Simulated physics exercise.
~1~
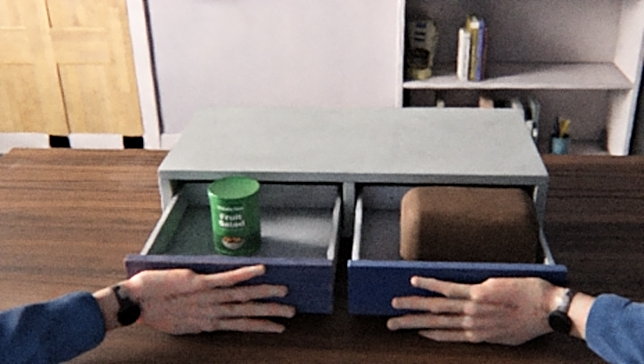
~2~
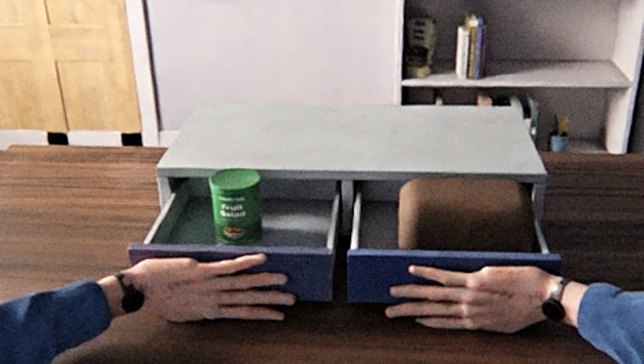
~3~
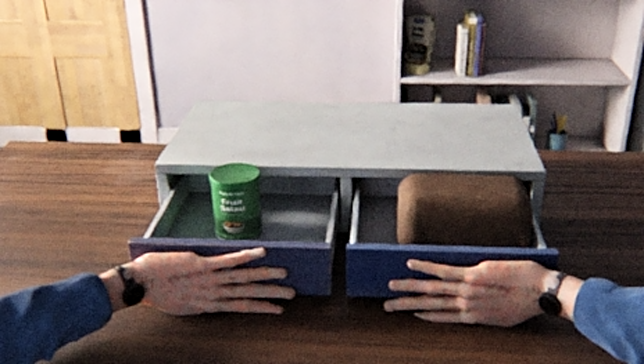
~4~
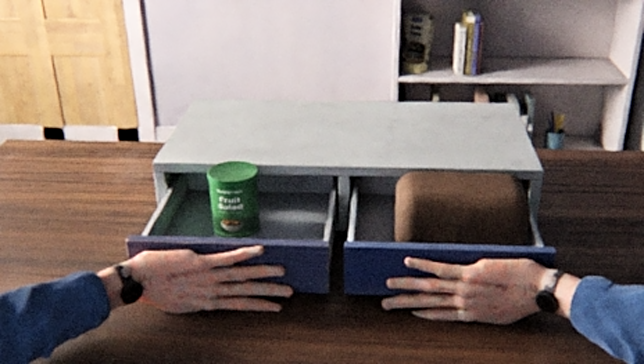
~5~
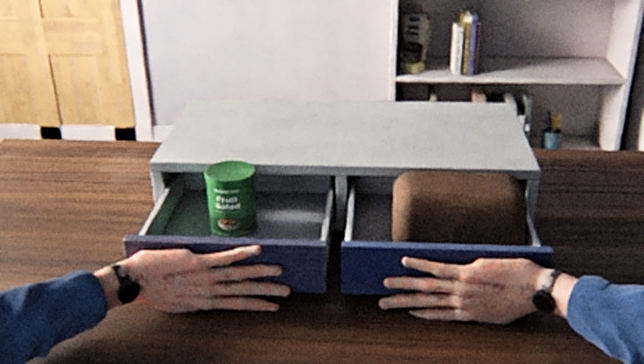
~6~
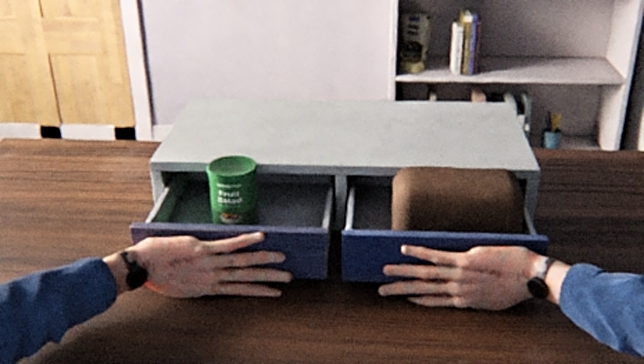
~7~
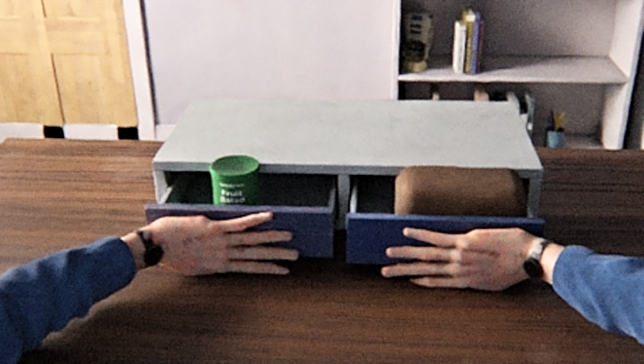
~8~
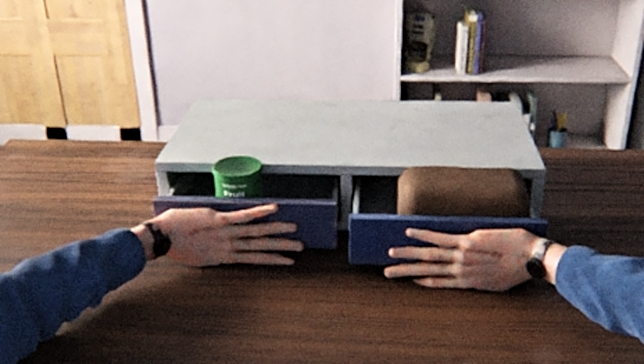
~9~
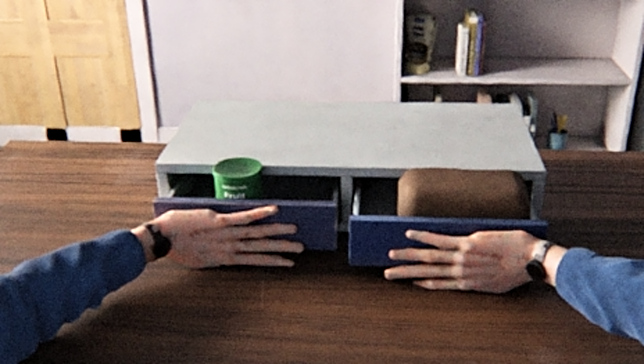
Two blue-fronted drawers holding a green tin and a brown loaf sliding partway in under two hands, then stopping still open.
